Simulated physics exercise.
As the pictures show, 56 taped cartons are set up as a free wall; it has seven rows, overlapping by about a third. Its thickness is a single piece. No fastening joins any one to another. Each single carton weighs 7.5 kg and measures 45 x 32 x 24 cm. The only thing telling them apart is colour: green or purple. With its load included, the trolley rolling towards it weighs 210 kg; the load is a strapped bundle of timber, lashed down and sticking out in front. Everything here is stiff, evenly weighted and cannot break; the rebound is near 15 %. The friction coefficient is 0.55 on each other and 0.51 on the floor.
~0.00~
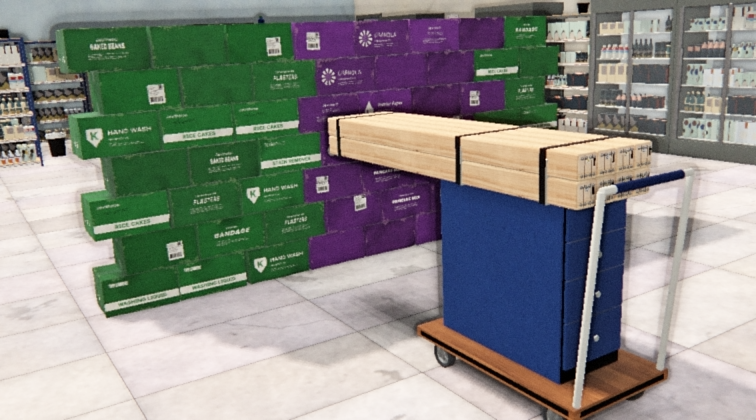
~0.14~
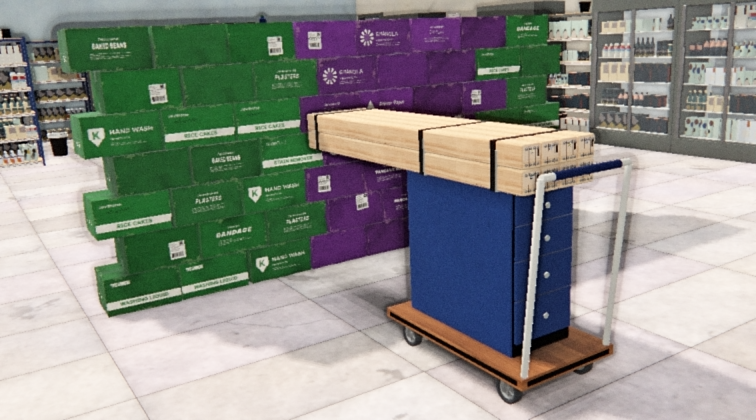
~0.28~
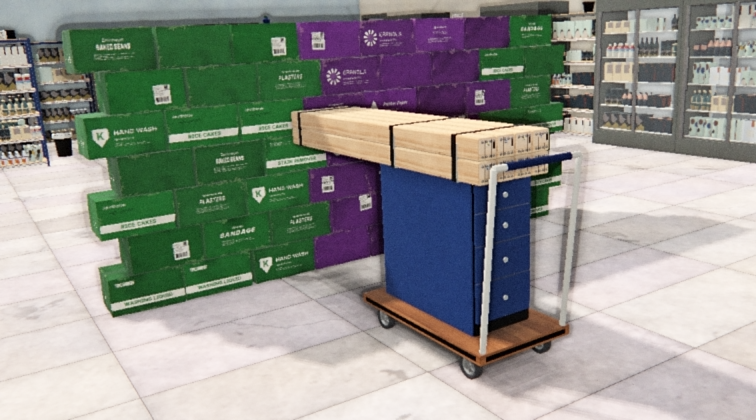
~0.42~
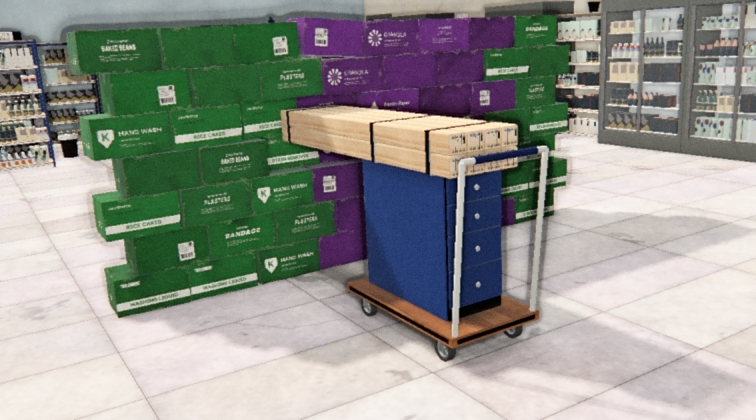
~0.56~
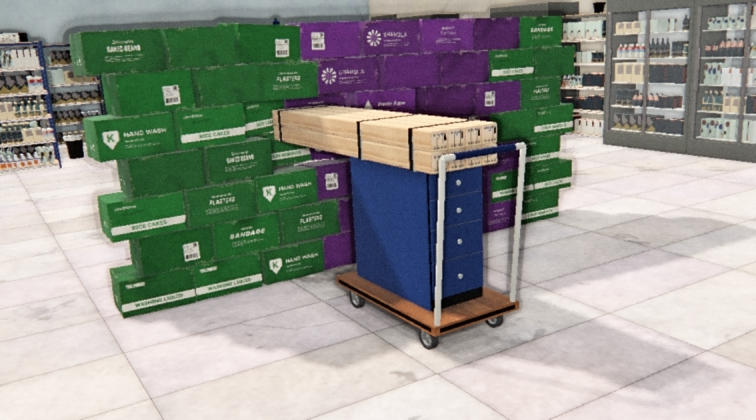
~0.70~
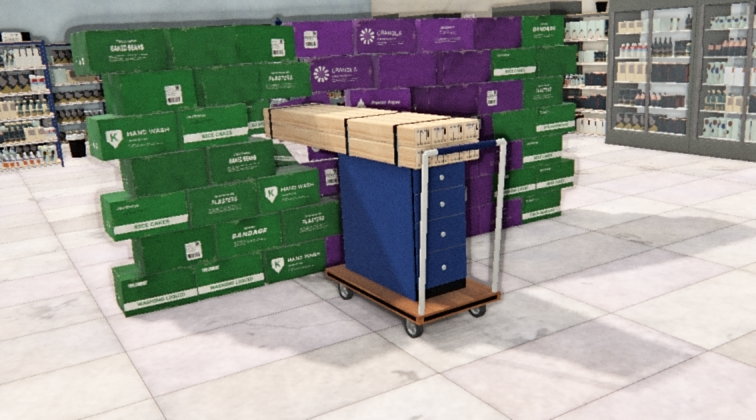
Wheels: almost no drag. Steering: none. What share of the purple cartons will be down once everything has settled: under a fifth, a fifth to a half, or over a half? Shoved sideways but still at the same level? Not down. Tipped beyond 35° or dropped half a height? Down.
A fifth to a half.
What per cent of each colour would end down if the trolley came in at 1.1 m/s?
You'd end up with green at 0 per cent down and purple at 0 per cent.
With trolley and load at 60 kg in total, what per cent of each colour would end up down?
Down by colour: Green 0, purple 0 per cent.
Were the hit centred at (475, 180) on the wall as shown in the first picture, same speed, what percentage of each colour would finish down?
Down at the end: Green 30%, purple 60%.
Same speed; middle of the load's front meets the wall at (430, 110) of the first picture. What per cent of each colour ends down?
Result - green: 10 %; purple: 40 %.
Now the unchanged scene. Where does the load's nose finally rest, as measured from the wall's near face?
I'd put it at around 110 cm past it.
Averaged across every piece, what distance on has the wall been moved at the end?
Around 20 centimetres.
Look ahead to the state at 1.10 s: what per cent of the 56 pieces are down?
At that instant, 10 percent.
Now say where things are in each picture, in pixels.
In the first picture (each place is the centre of the face we see best; the camera pans a little), load (333, 130) 64 cm short of the wall; top purple carton (326, 40); top green carton (108, 49); all as stacked.
The second picture shows load (312, 125) 35 cm short of the wall; top purple carton (328, 39).
The third picture shows load (295, 122) 7 cm short of the wall; top purple carton (331, 40).
The fourth picture shows load (284, 120) 17 cm into the wall's line; top purple carton (334, 37) tilted 5°; 11 have shifted.
The fifth picture shows load (276, 120) 35 cm into the wall's line; top purple carton (331, 40) moved 12 cm; steepest lean 14°, the carton at (283, 148); 19 have shifted.
The sixth picture shows load (266, 118) 51 cm into the wall's line; top purple carton (324, 39) moved 23 cm; top green carton (128, 51); steepest lean 49°, the carton at (274, 153); 20 have shifted.
By 1.10 s, load 93 cm past the wall's line, still rolling; 3 of the 25 purple cartons down (5 of 56 in all colours); top purple carton tilted 7°; top green carton moved 20 mm.
By 1.76 s, load 1.11 m past the wall's line, stopped; 9 of the 25 purple cartons down (12 of 56 in all colours); top purple carton tilted 75°, 46 cm lower; top green carton moved 21 mm.
When it is over (3.0 s), load 1.11 m past the wall's line, stopped; 9 of the 25 purple cartons down (12 of 56 in all colours); top purple carton 1.45 m lower; top green carton moved 22 mm. That is 36 per cent. In pixels of the last frame, middles, top purple carton near (242, 194), top green carton near (119, 52).
